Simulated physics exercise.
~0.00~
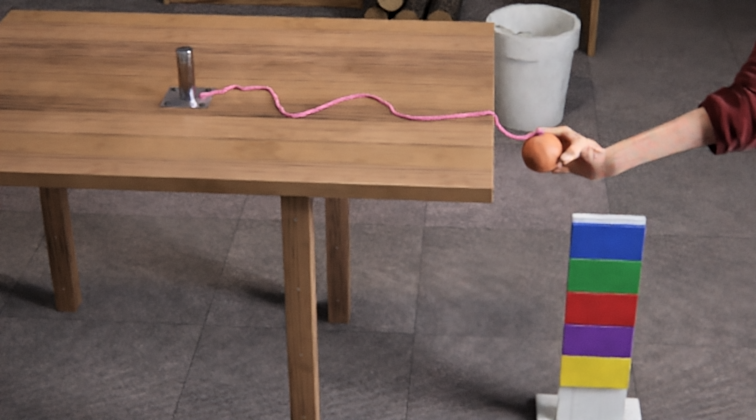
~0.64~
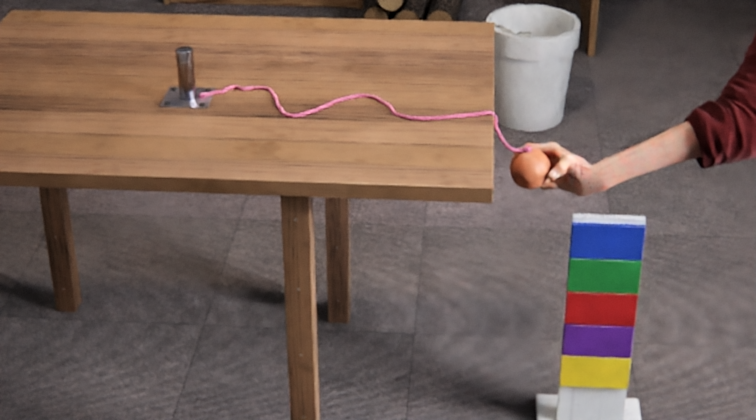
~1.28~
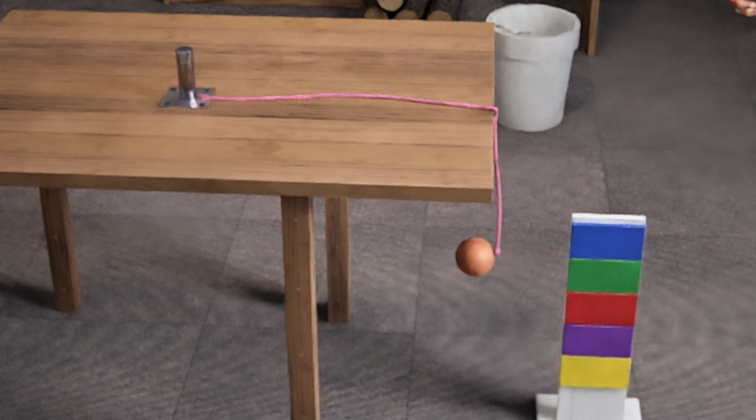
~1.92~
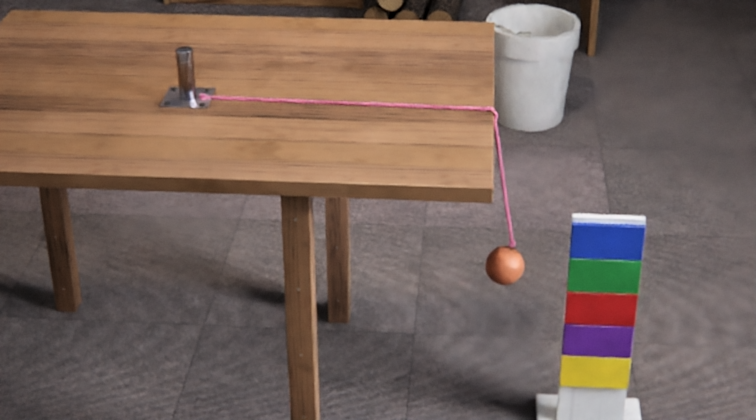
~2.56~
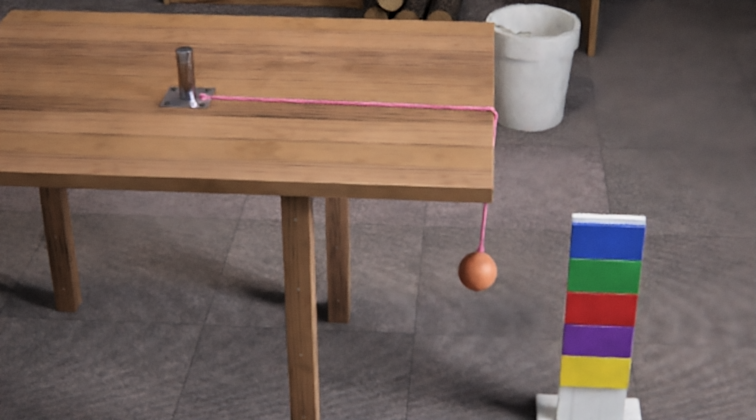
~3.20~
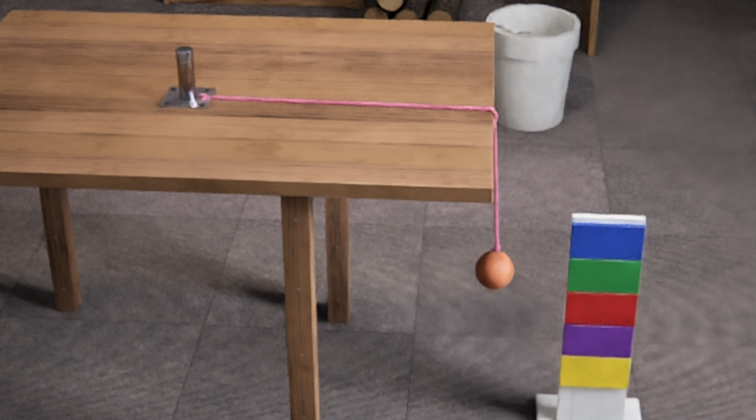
An orange ball on a pink cord tied to a post on a wooden table is held past the right edge, shifts slightly left and down, then drops when the hand releases it, swings gently right and left, and ends hanging level with the green band.
